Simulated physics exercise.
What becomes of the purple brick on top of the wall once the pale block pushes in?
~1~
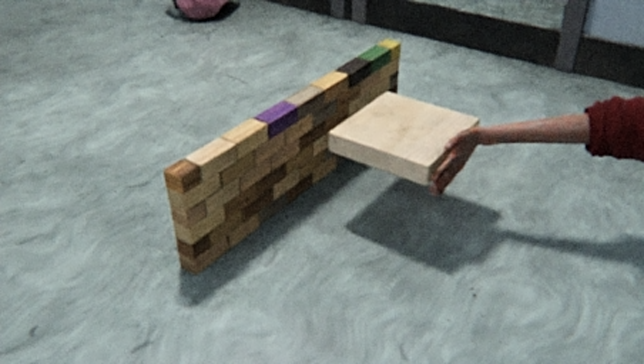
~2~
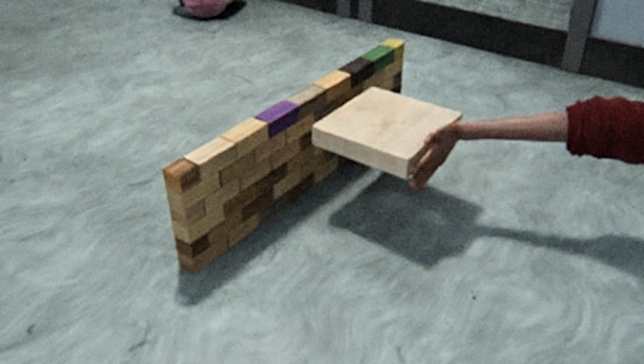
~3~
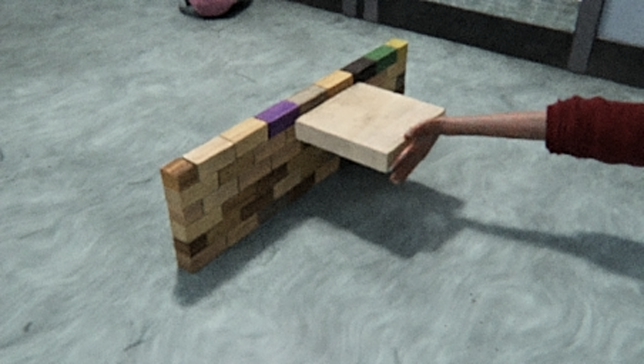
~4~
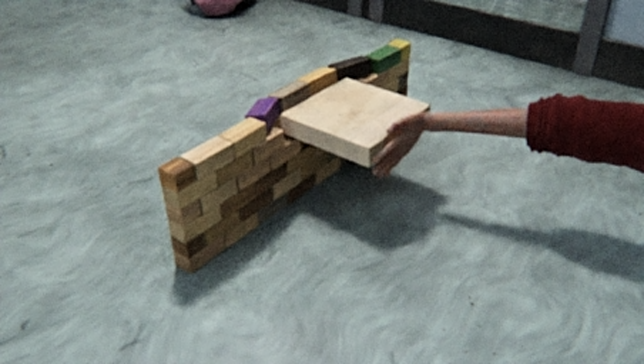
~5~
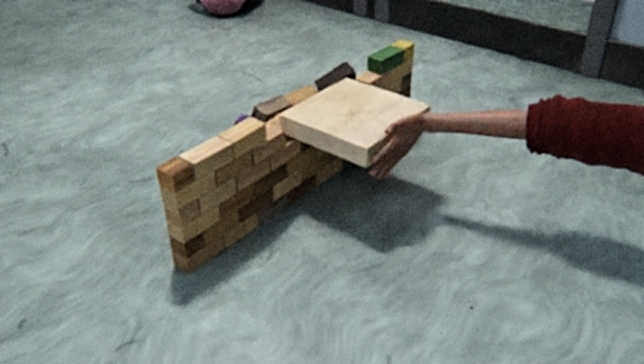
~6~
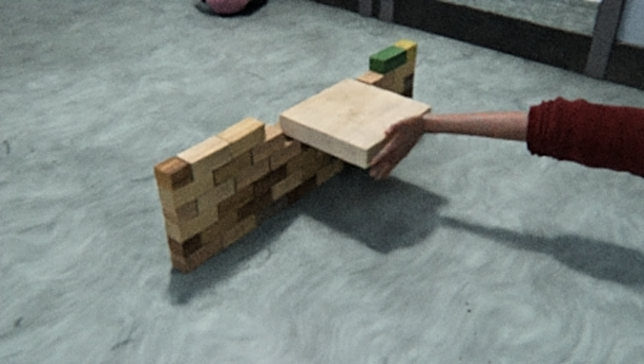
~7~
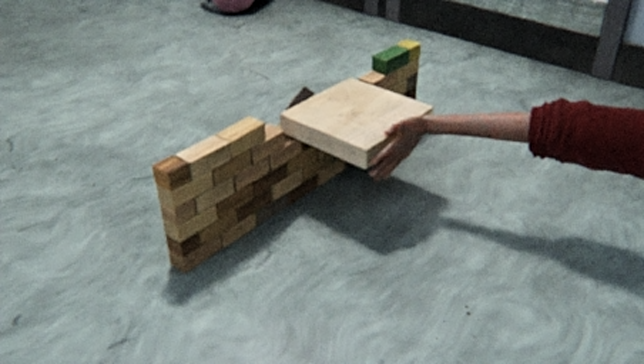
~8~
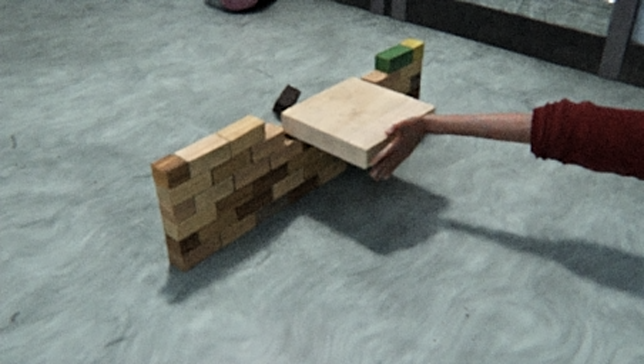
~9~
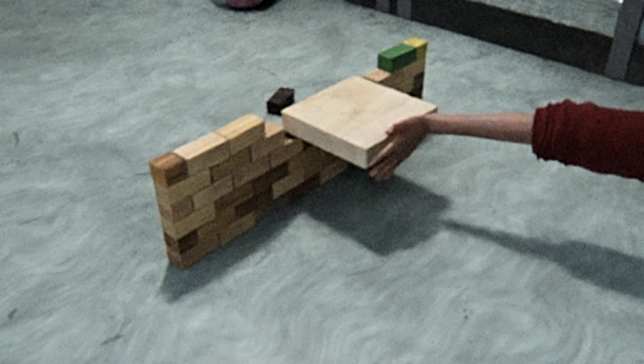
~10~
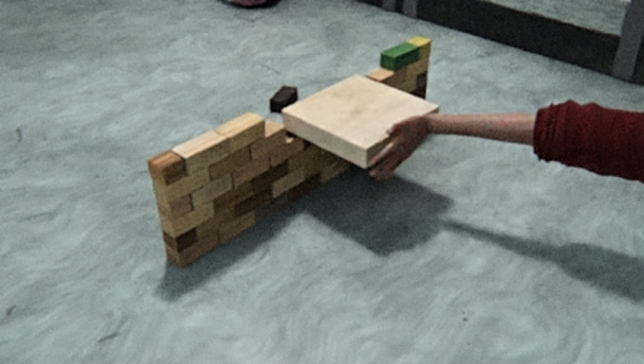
It tips away from the pale block and drops off the far side of the wall, going out of sight behind it.
A hand in a dark red sleeve slides a broad, pale wooden block leftward through the air, level, toward a wall of small wooden bricks on a grey floor. The block meets the upper part of the wall and pushes in, tilting the purple brick and its neighbours away. As the hand halts, those bricks tip over the far side and drop out of sight, leaving a gap in the top. A dark brick then tumbles into view behind the wall and comes to rest. The rest of the wall stands, with the green and yellow bricks still at its far end.
